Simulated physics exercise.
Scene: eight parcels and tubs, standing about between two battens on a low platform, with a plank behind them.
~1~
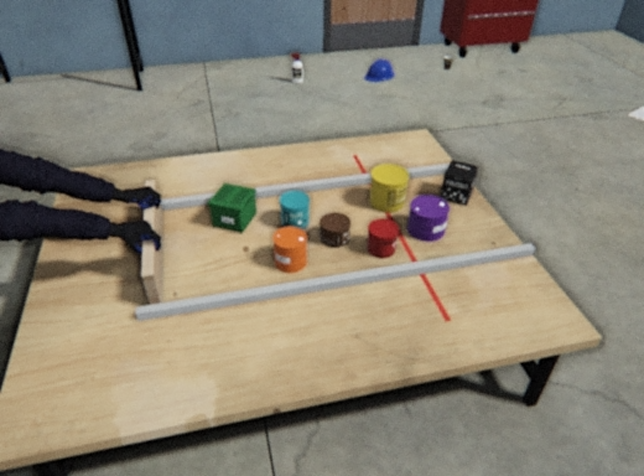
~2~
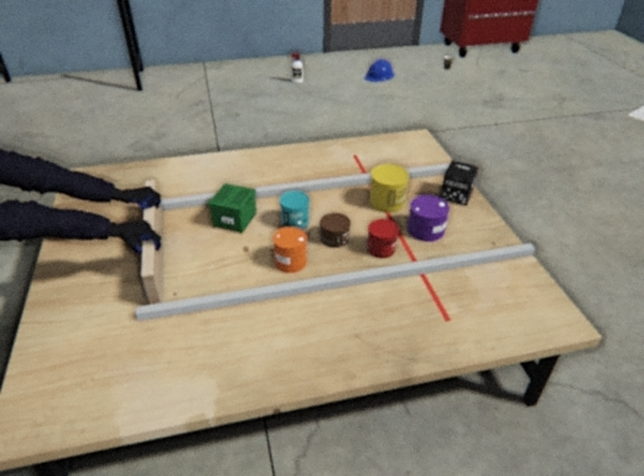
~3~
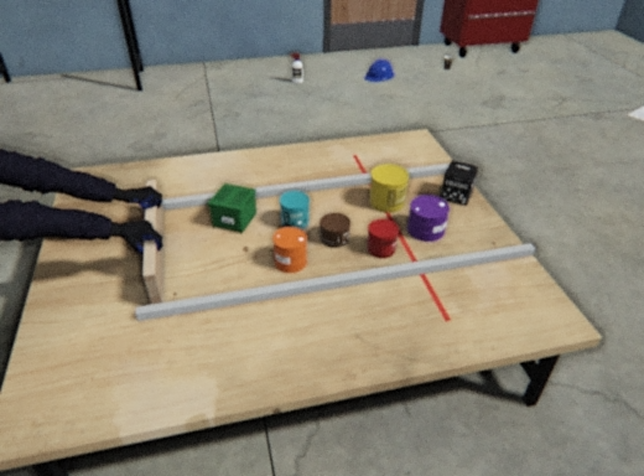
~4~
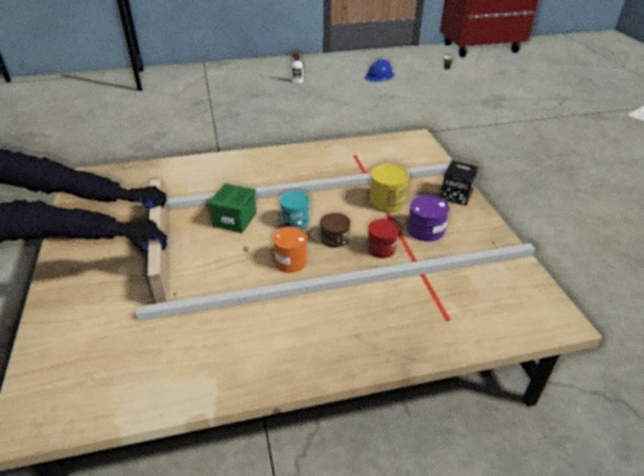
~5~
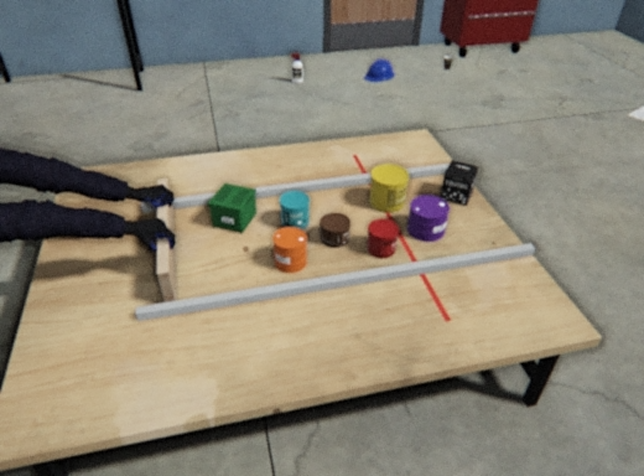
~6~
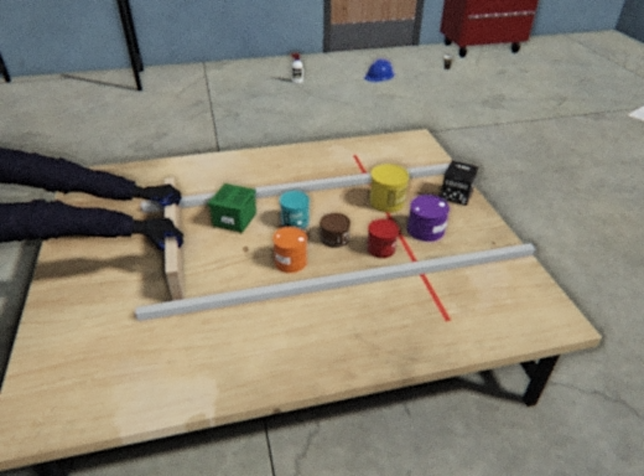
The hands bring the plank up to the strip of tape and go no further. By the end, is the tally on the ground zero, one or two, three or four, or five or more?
The tally on the ground is zero.
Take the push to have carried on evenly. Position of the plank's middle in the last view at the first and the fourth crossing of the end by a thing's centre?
At (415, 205) for the first, at (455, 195) for the fourth.
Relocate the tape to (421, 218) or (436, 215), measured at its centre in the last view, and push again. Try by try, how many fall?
In the first try the count is 1, and in the second it is 1.
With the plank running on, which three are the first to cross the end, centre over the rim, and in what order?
Earliest first, the order is the black box, the yellow pail, the purple canister.
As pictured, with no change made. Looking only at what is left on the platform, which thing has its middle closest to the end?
Black box.
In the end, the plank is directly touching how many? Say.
Tally at the end: 4.
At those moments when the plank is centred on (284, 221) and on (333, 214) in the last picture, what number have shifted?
Respectively 3 and 5.
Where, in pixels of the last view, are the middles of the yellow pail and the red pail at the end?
First object: (431, 183); second object: (448, 228).
Soon after, none off yet; black box at rest near (459, 183); purple canister at rest near (428, 218); yellow pail at rest near (388, 189).
In the end, the number that fall off is zero.
